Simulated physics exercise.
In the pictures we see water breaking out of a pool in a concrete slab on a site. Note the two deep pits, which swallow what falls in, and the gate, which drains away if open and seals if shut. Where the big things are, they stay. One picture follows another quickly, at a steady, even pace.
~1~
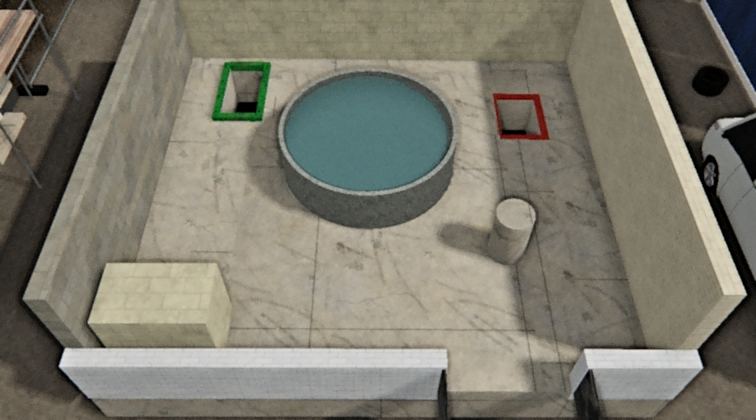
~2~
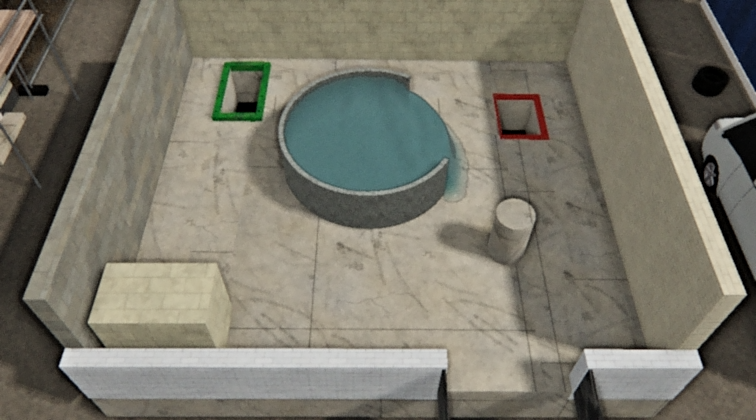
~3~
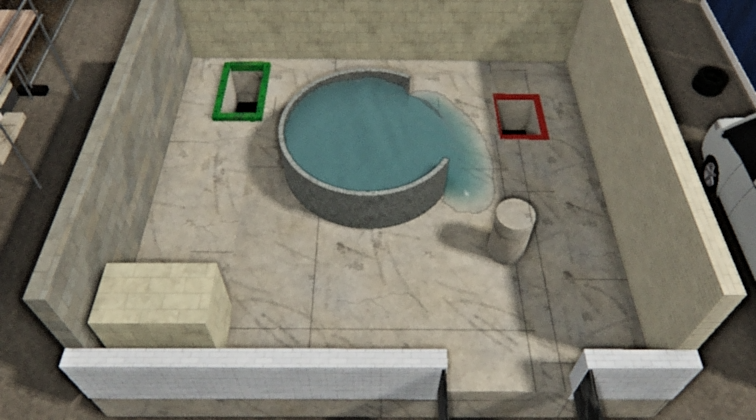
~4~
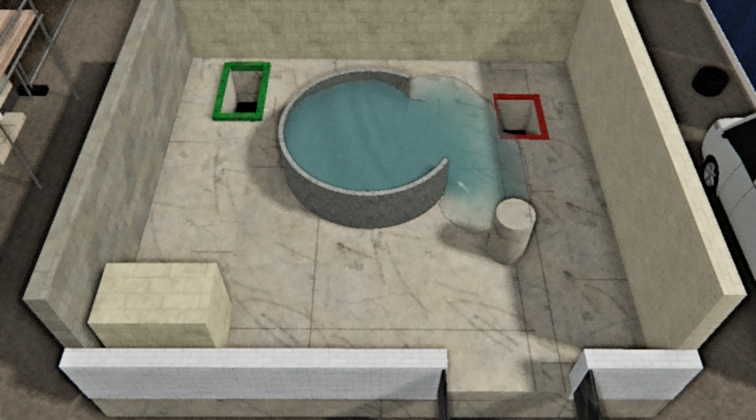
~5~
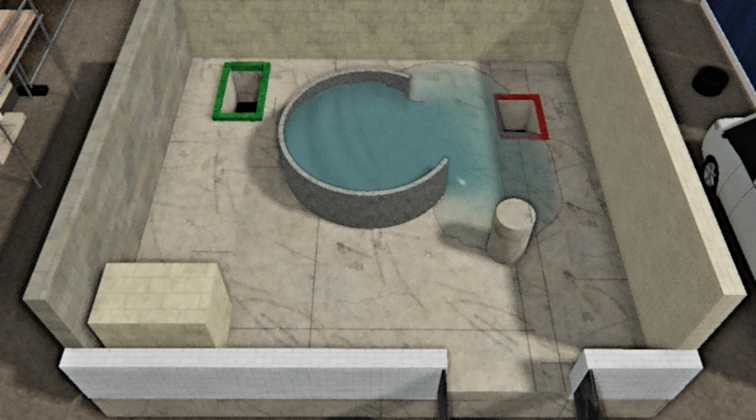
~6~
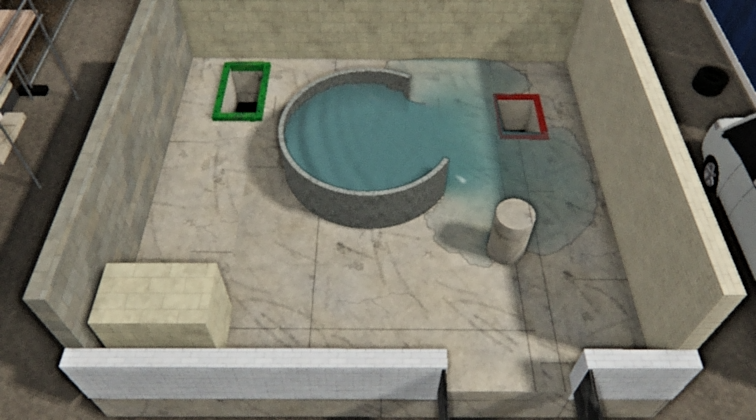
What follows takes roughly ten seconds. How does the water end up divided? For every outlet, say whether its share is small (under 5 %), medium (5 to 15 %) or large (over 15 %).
Result - gate: Medium; green pit: Small; red pit: Large.
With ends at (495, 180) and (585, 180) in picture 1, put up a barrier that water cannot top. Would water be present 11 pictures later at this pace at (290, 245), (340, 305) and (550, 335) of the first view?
In the order you listed them: Unsoaked, unsoaked, unsoaked.
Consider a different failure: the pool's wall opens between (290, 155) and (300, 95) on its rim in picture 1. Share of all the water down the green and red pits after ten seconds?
I'd say the green pit gets around 15 percent and the red pit around 6 percent.
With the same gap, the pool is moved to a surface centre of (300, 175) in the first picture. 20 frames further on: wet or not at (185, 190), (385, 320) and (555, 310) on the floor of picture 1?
Looking at all three, I'd call them bone dry, bone dry, swamped.
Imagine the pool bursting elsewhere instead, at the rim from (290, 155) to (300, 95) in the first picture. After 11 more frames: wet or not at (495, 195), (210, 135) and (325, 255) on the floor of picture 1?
Result, in sequence: Untouched by the flood; inundated; untouched by the flood.
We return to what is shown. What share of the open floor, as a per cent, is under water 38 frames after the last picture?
Some 70 per cent.
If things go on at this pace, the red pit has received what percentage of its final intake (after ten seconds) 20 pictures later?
I make it 55 per cent.
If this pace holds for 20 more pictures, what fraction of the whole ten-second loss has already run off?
About 50 per cent.
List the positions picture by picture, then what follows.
The first frame shows the pool at (368, 130) is whole and still.
In the second frame, water pours out at (446, 137) and has run to a hidden place.
In the third frame, the front is at (479, 207), out from the gap at (445, 138).
In the fourth frame, the front is at a hidden place, out from the gap at (445, 140).
In the fifth frame, water pours out at (445, 140) and has run to (450, 66).
In the sixth frame, water pours out at (445, 140) and has run to (581, 226).
A moment on, water covers 30 % of the floor; the gate 0 %, the green pit 0 %, the red pit 8 %.
Next, water covers 35 % of the floor; the gate 0 %, the green pit 0 %, the red pit 16 %.
Then, water covers 45 % of the floor; the gate 1 %, the green pit 0 %, the red pit 29 %.
Later, water covers 70 % of the floor; the gate 5 %, the green pit 0 %, the red pit 44 %.
In the end, water covers 90 % of the floor; the gate 8 %, the green pit 0 %, the red pit 55 %.
